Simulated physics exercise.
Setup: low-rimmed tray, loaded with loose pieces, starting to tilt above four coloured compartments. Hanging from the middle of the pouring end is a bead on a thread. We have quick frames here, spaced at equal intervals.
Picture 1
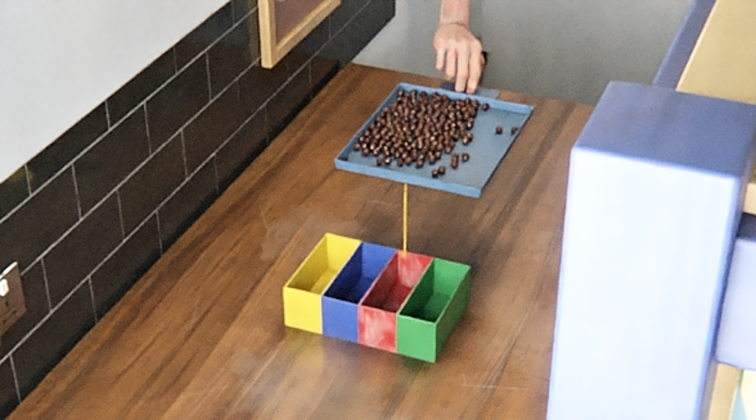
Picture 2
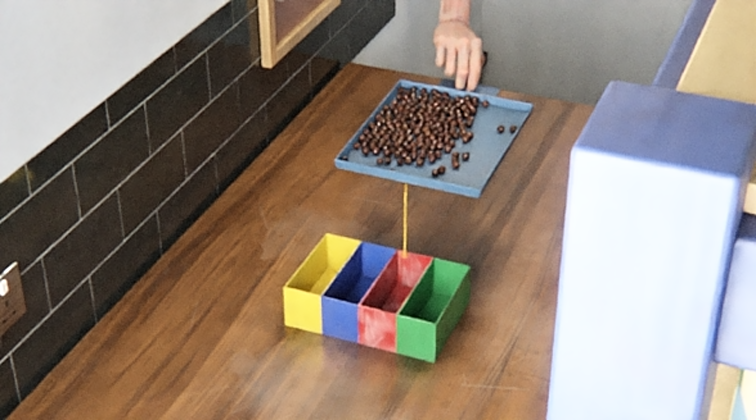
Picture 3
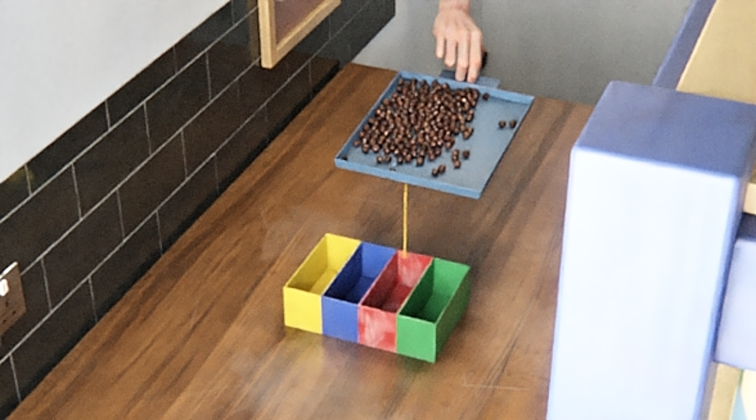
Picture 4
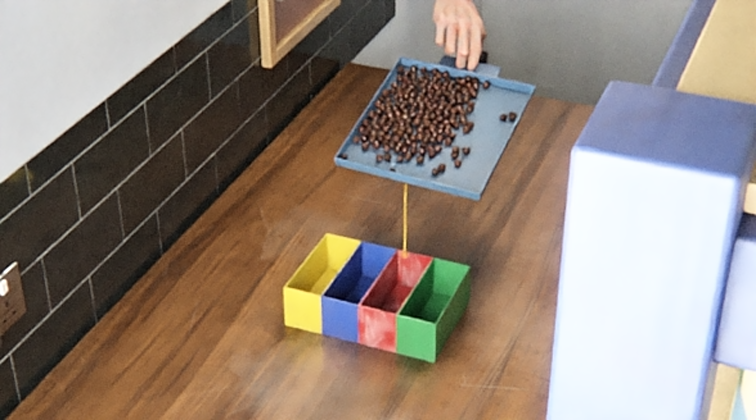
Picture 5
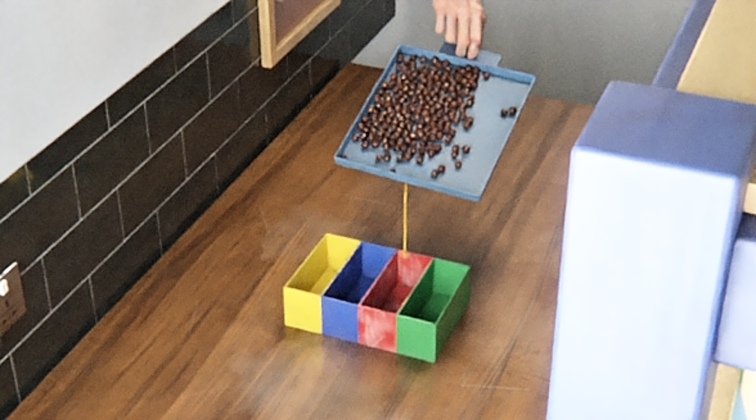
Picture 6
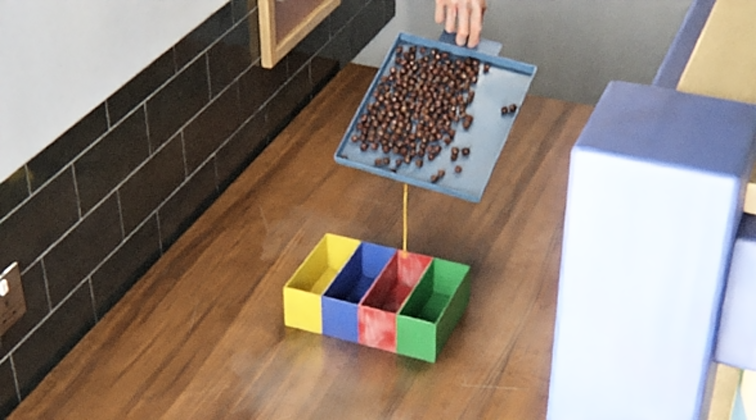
On a wooden counter, a hand raises the back of a blue tray of brown balls.
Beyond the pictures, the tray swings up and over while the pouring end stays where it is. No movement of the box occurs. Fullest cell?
Green.
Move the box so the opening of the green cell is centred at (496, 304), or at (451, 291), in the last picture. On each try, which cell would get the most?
With the first placing it's the red cell, with the second it's the cell in green.
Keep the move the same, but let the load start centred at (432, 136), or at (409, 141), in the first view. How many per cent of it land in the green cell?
Near 30 per cent and near 30 per cent.
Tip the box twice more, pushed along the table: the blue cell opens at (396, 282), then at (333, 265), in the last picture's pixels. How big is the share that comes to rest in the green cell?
The first gives 40 %, the second 20 %.
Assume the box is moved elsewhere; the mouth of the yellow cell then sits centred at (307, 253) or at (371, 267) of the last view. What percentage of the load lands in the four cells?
You'd see roughly 30 per cent first and roughly 90 per cent second.
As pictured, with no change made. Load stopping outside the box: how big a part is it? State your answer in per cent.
That works out to something like 40 per cent.
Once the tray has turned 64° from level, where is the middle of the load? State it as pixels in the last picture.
Look around (433, 179) in the last picture.
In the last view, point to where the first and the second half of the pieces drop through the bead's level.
I'd place the first part at (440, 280) and the rest at (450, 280).
Soon after the last picture, tray tipped steeply; most on the tray; a small part in the green cell; a stray few in the red cell; about a quarter falling or outside the box.
A little later, tray tipped past a quarter turn; a small part on the tray; about a quarter in the green cell; a small part in the red cell; a small part in the blue cell; about half falling or outside the box.
Later still, tray tipped past a quarter turn; about a third in the green cell; a small part in the red cell; a small part in the blue cell; a stray few in the yellow cell; about half falling or outside the box.
By the end, tray tipped past a quarter turn; about a third in the green cell; a small part in the red cell; a small part in the blue cell; a stray few in the yellow cell; about half outside the box.
